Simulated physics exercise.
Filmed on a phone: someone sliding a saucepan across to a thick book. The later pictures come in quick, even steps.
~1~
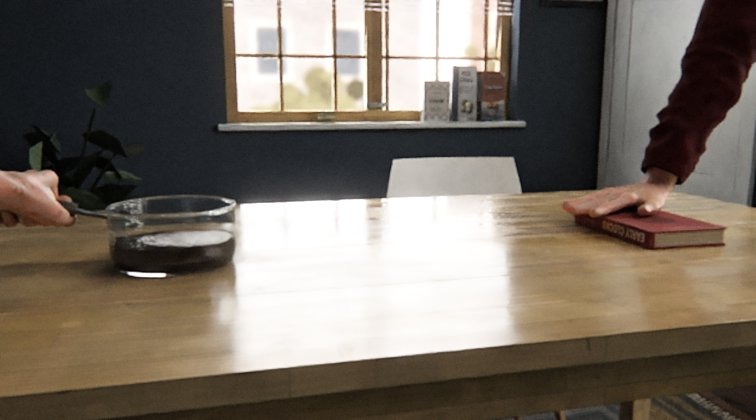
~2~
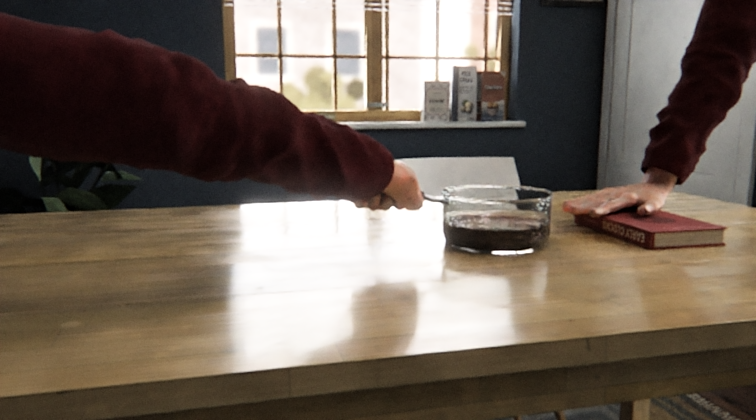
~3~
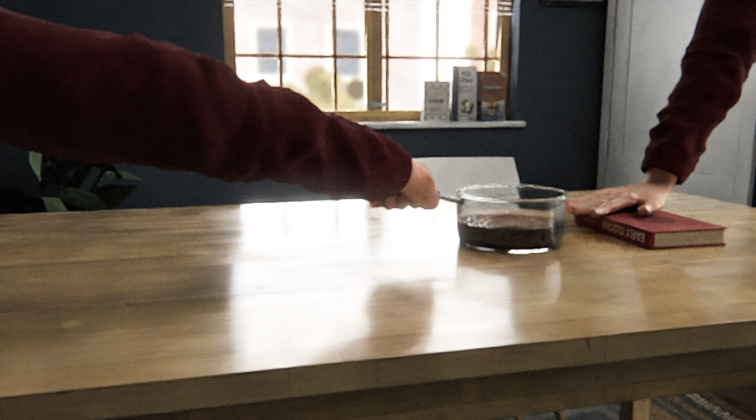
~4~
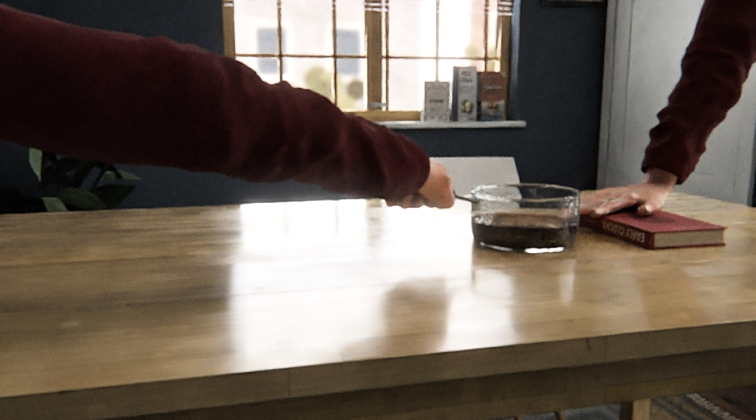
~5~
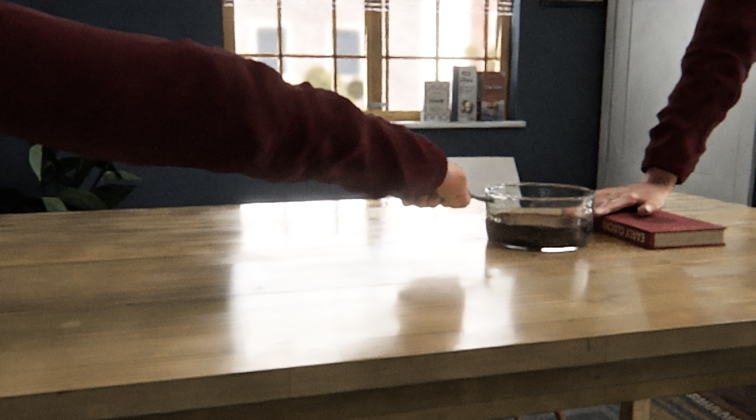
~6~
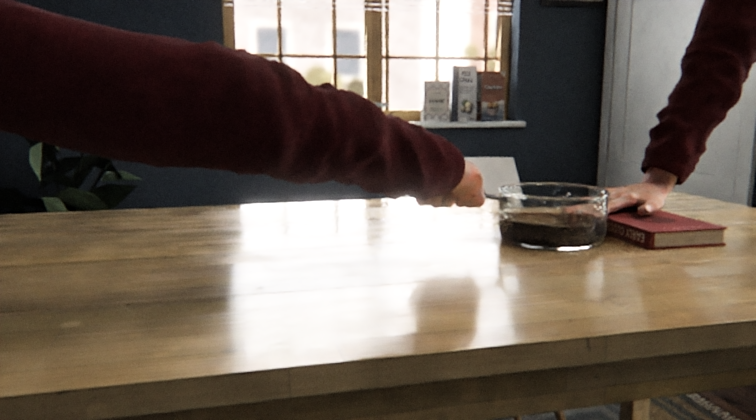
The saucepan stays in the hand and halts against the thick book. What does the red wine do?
At the stop the saucepan keeps it all in.
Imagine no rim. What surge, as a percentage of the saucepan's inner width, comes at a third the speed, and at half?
First 5 %, second 5 %.
A moment on, the saucepan meets the thick book.
Further on, the red wine surges up the wall; the wave climbs under half way to the rim.
When it is over, the saucepan stands at the thick book; all is still inside.
